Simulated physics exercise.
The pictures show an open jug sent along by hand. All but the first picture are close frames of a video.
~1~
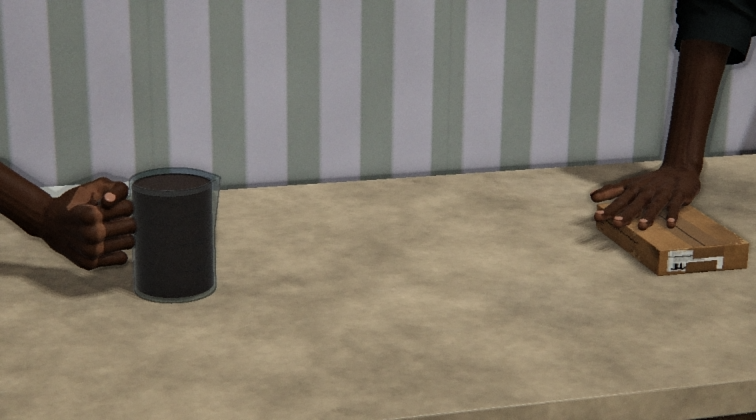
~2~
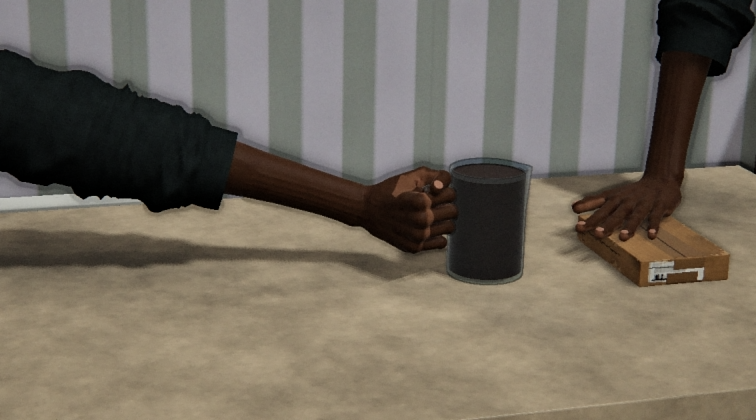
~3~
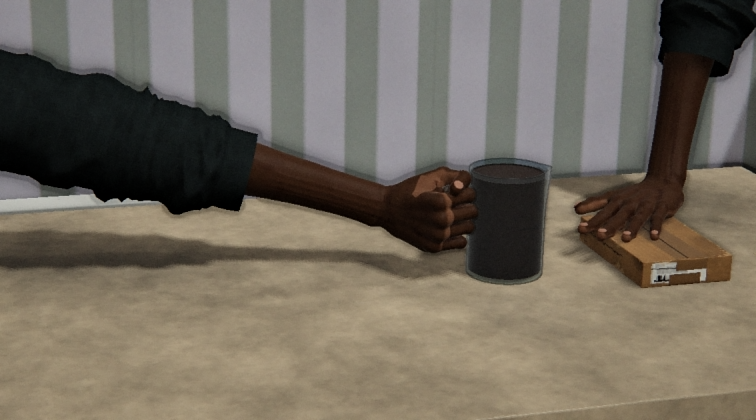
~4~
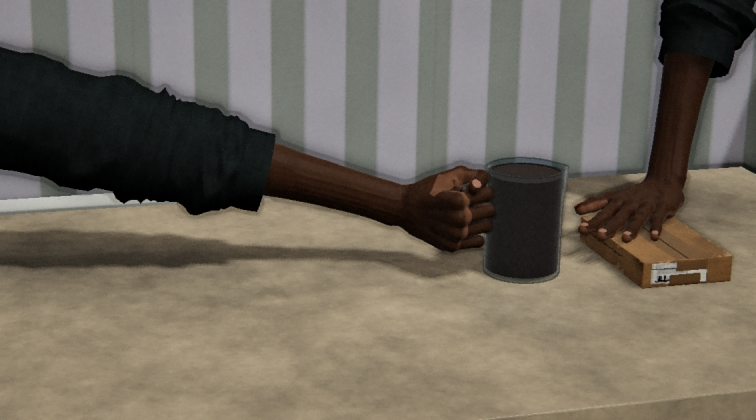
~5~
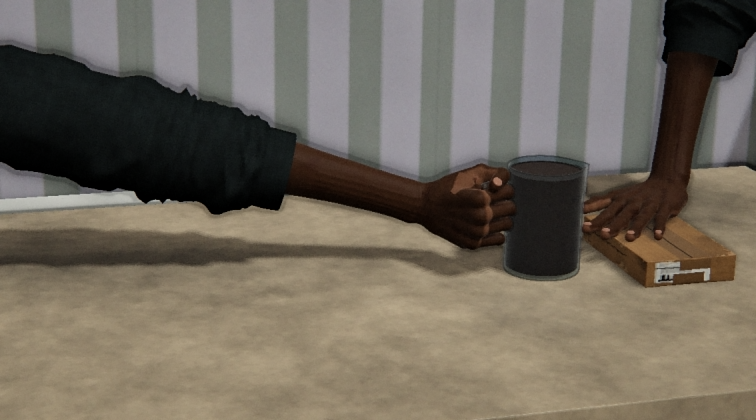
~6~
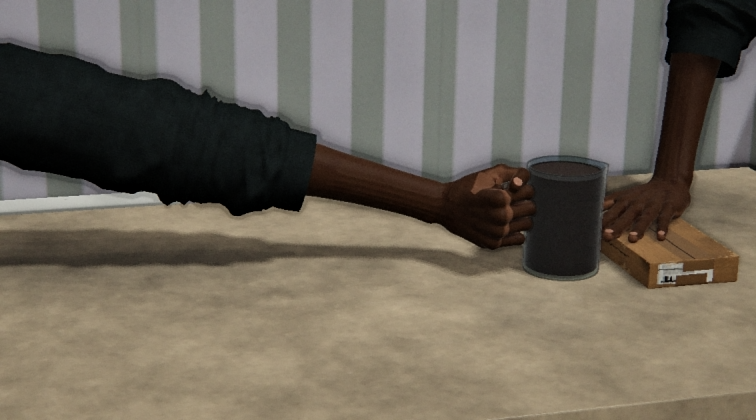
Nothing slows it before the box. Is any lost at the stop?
As it turns out, it loses some.
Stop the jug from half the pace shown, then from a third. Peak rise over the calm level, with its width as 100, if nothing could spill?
In turn 10 and 10 per cent.
Next, the jug meets the box.
After that, the coffee surges up the wall; it has slopped over.
Finally, the jug stands at the box; it has slopped over.
